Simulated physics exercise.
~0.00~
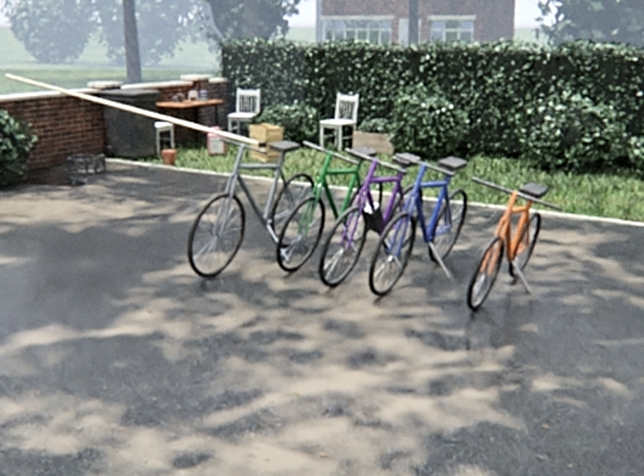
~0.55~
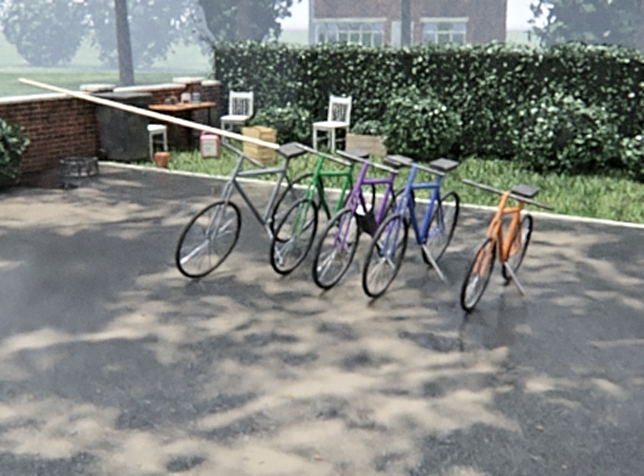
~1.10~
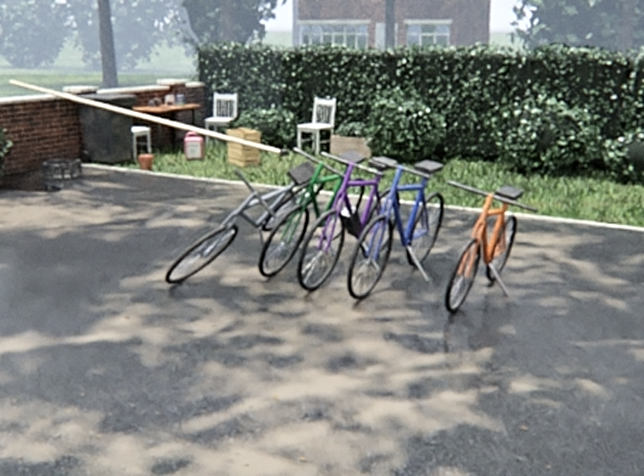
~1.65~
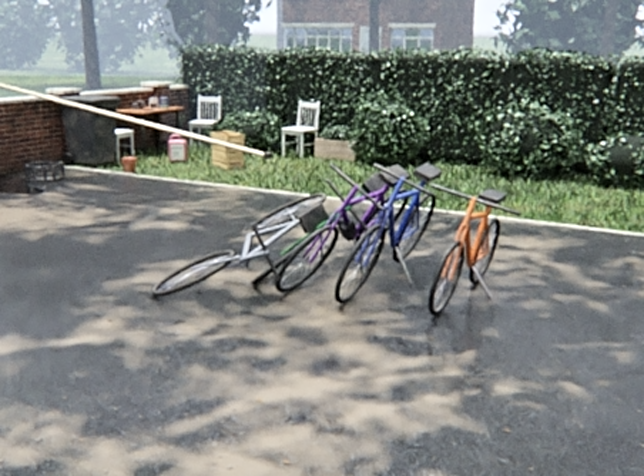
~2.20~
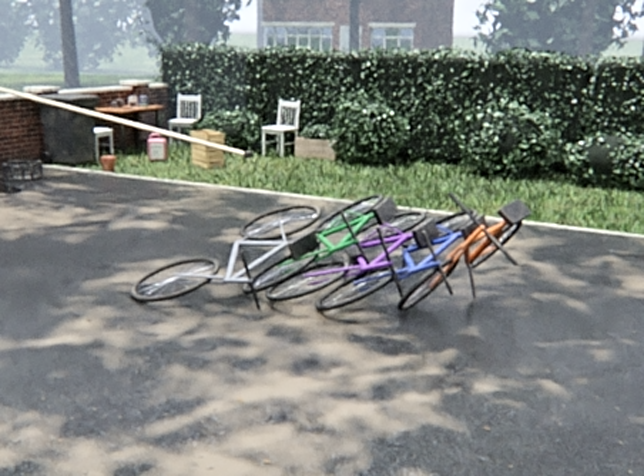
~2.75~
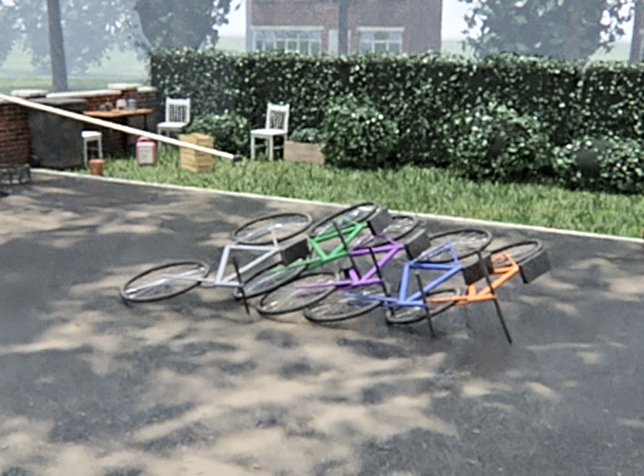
A grey bicycle tips over beside a pole and topples all four others onto the pavement.
